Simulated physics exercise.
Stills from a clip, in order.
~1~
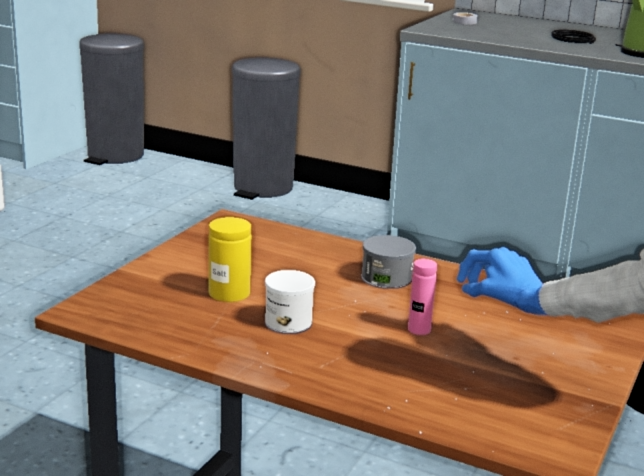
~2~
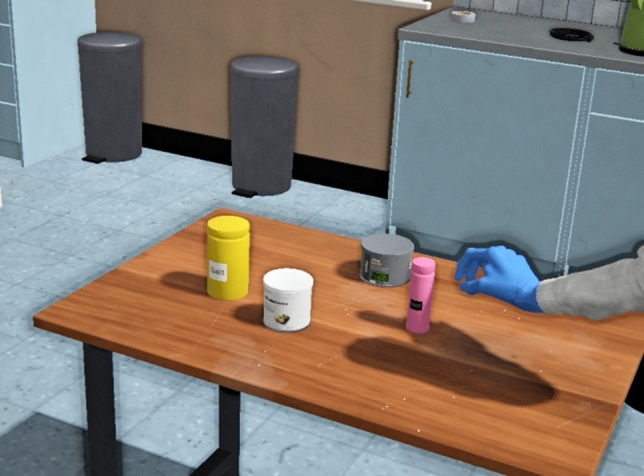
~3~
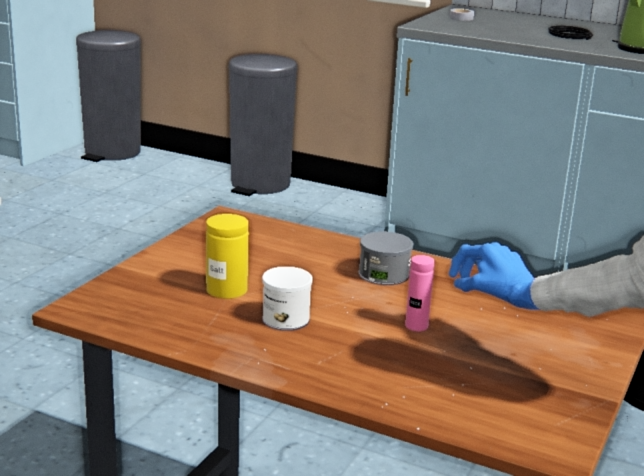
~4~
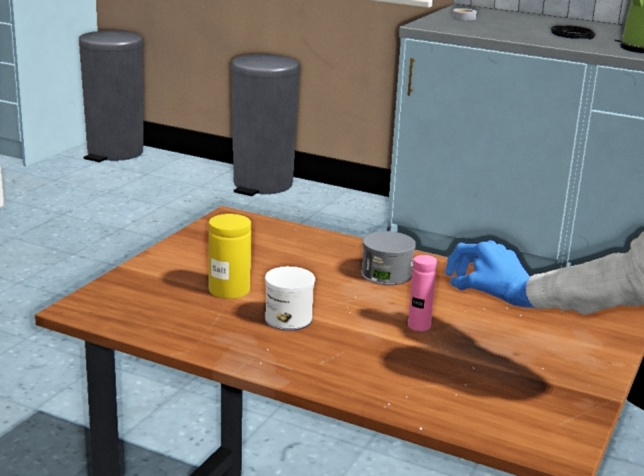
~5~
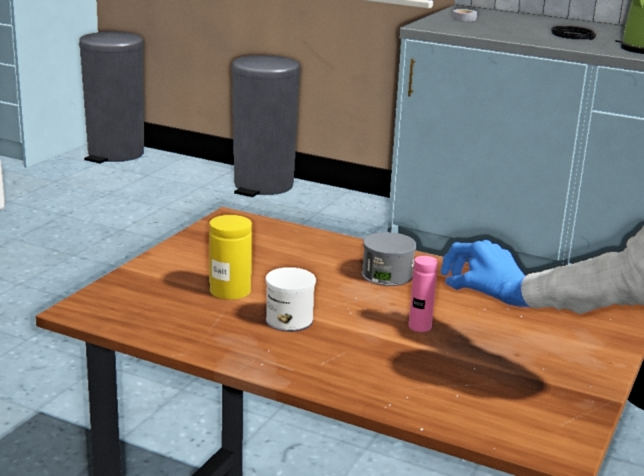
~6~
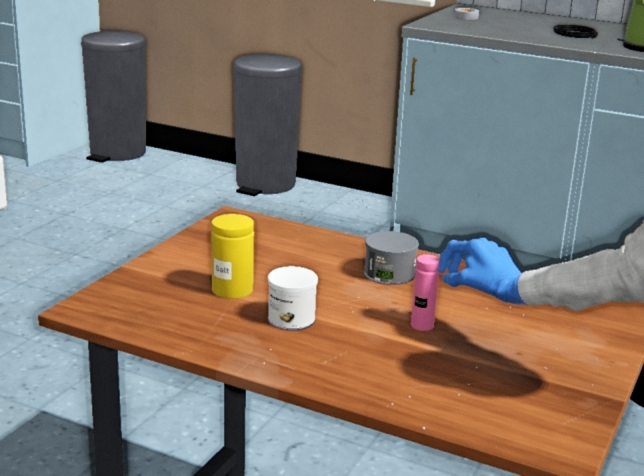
A blue-gloved hand and grey-sleeved arm reach in from the right over a wooden table, seen from slightly above in a room with pale blue cabinets and two dark bins behind. On the table stand a yellow container and a white tub at left, a grey tin near the middle, and a slim pink shaker at right. The hand edges slowly left to the pink shaker's top, while the view shifts very slightly.
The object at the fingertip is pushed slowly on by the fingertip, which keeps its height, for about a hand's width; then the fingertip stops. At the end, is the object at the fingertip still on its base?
It capsizes.
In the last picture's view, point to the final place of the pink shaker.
End position, last frame: About (377, 303).
Then, 0.40 s after the last picture, pink shaker tipped 18° from how it was near (414, 288).
Then, 0.70 s after the last picture, pink shaker on its side near (381, 299).
Then, 0.80 s after the last picture, pink shaker on its side near (377, 303).
At rest, tipped over on the table, pink shaker. Seen from the same camera at the end, pink shaker near (377, 303).
